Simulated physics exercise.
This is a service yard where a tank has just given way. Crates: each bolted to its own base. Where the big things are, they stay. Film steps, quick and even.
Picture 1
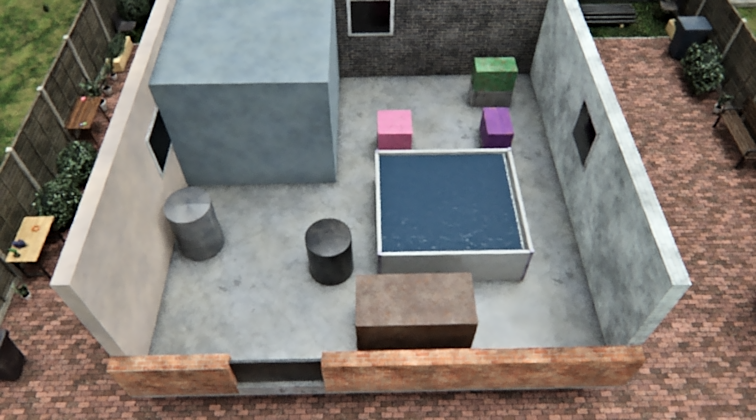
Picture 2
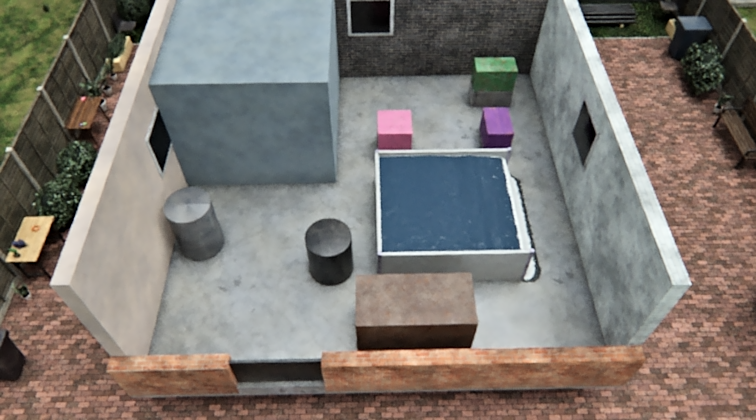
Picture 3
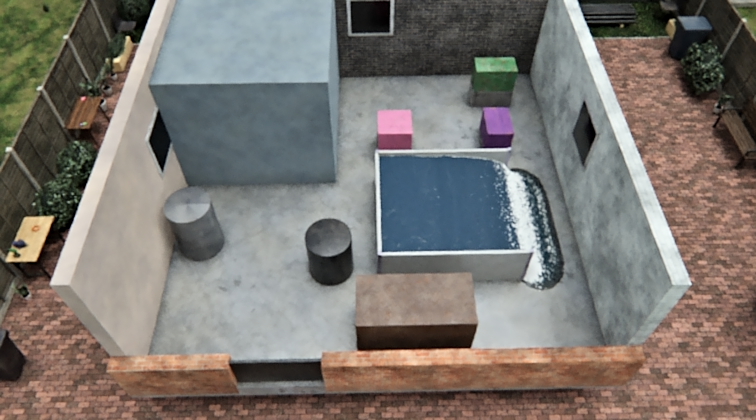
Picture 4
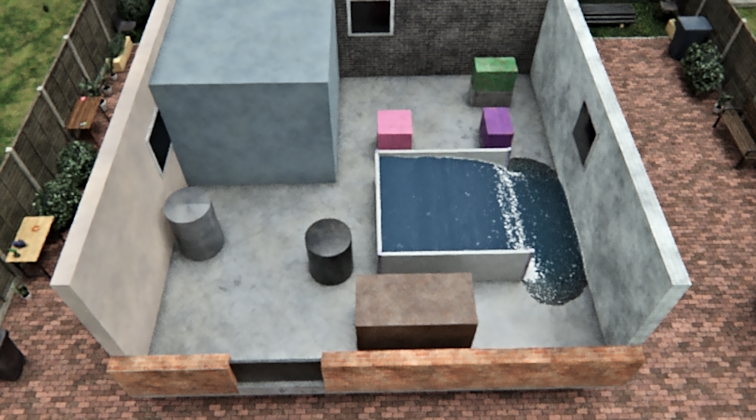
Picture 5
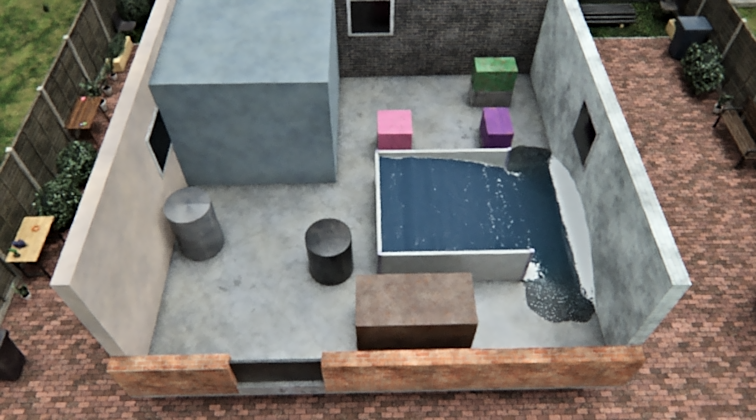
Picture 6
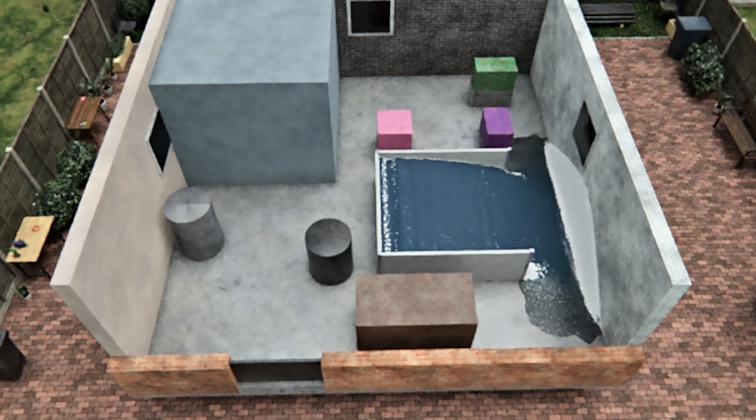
Water bursts from the right side of the open tank and spreads along the right wall.
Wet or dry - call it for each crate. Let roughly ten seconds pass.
Calls: Pink crate - dry; green crate - dry; purple crate - wet.
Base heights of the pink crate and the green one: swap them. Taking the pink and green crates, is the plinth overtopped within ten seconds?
Result - pink: Untouched; green: Hit.
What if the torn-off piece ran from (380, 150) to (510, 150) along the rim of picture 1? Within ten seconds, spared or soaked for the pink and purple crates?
The pink one is reached; the purple one is reached.
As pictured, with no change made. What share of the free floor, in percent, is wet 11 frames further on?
I'd say 30 per cent.
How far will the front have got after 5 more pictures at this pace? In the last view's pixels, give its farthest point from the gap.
The wet edge reaches furthest near (531, 82).
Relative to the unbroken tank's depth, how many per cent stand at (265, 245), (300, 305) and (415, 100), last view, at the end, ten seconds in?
About 14, 8 and 16 percent, in that order.
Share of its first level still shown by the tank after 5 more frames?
About 58 per cent.
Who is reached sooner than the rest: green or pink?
It's the one in green.
A moment on, water covers 20 % of the floor; the pink crate not reached, the green crate water round its plinth, the purple crate water round its plinth.
Next, water covers 30 % of the floor; the pink crate not reached, the green crate water round its plinth, the purple crate water round its plinth.
Then, water covers 65 % of the floor; the pink crate water round its plinth, the green crate water round its plinth, the purple crate water round its plinth.
Later, water covers 90 % of the floor; the pink crate water round its plinth, the green crate water round its plinth, the purple crate water round its plinth.
In the end, water covers 100 % of the floor; the pink crate stayed above the water, the green crate stayed above the water, the purple crate was topped.
